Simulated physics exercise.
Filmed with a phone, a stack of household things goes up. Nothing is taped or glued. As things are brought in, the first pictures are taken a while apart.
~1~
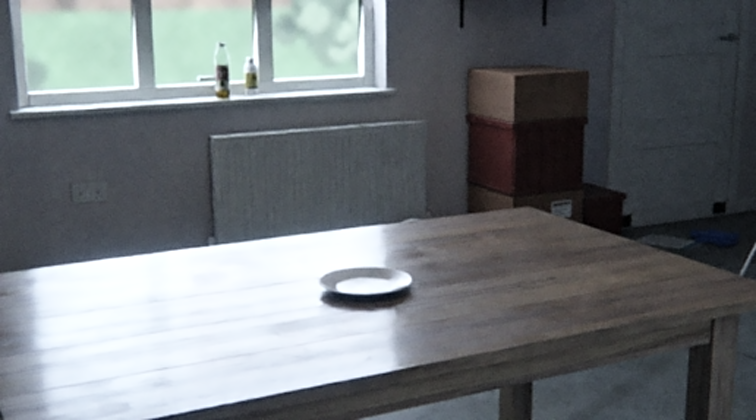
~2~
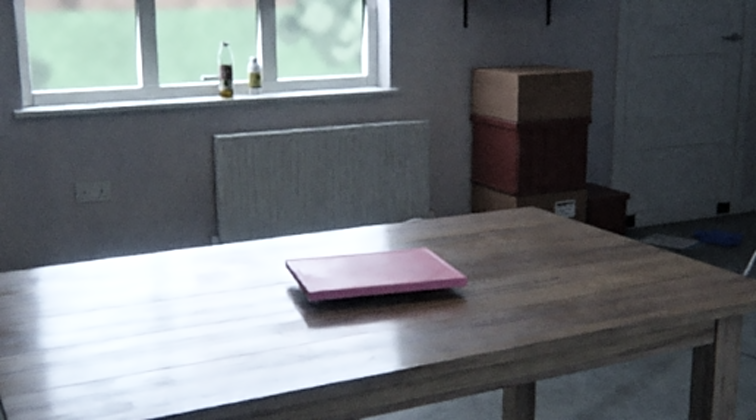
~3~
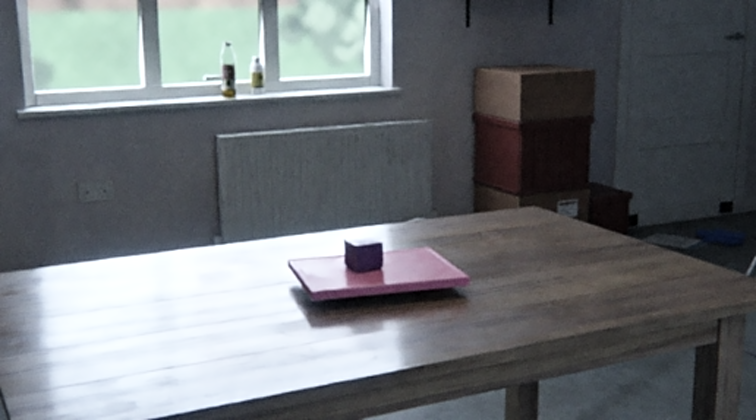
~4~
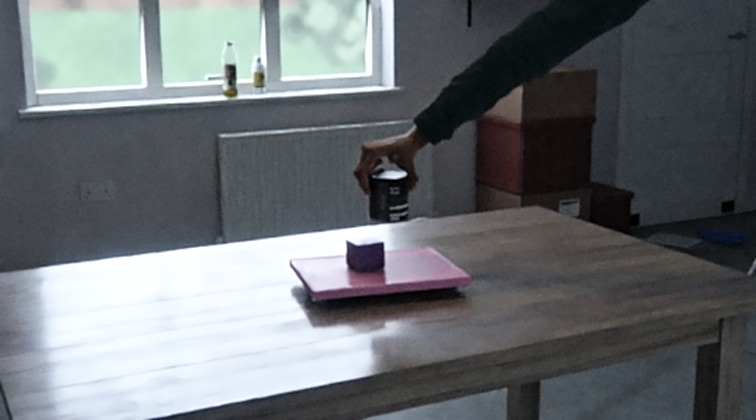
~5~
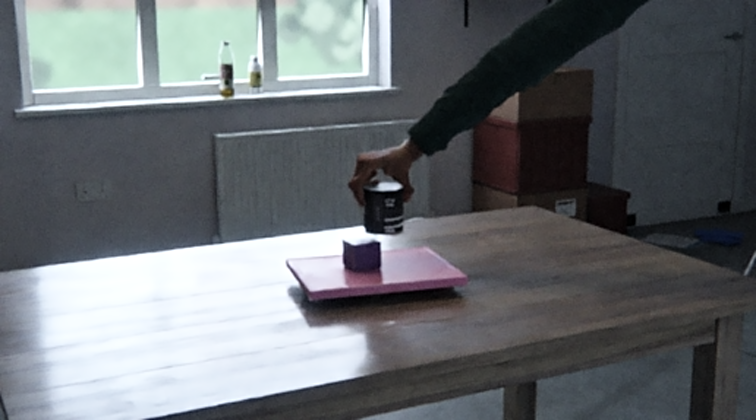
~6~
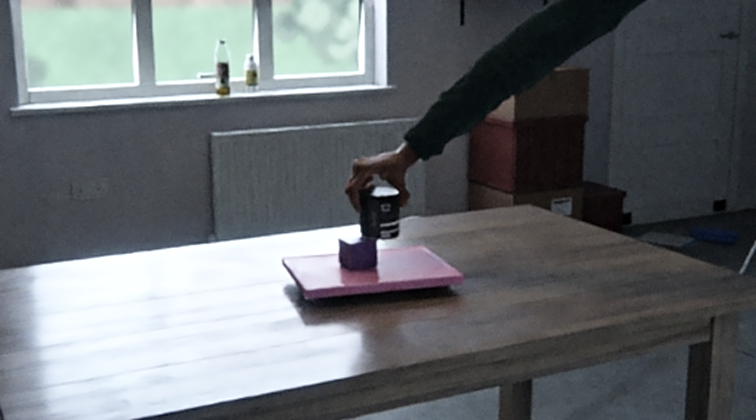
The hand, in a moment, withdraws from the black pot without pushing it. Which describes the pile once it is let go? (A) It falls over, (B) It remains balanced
Answer: A.
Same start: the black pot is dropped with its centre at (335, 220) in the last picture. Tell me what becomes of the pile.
Afterwards the pile tumbles over.
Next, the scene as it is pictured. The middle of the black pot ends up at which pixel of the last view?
Look near (403, 236) in the final picture.
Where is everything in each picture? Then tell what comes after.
In the first picture, the last thing is not in view yet.
In the second picture, the last thing is not in view yet.
In the third picture, the last thing is not in view yet; purple block (363, 253).
In the fourth picture, on its way; black pot (389, 197); pink tray (377, 272).
In the fifth picture, on its way; black pot (383, 209).
In the sixth picture, in place under the hand; black pot (379, 214); purple block (358, 252).
Then, 0.30 s after the last picture, black pot now fallen.
Then, 0.70 s after the last picture, nothing new.
At rest, fallen, black pot; the other 3 in place. Seen from the same camera at the end, black pot near (403, 236). The pile comes apart.
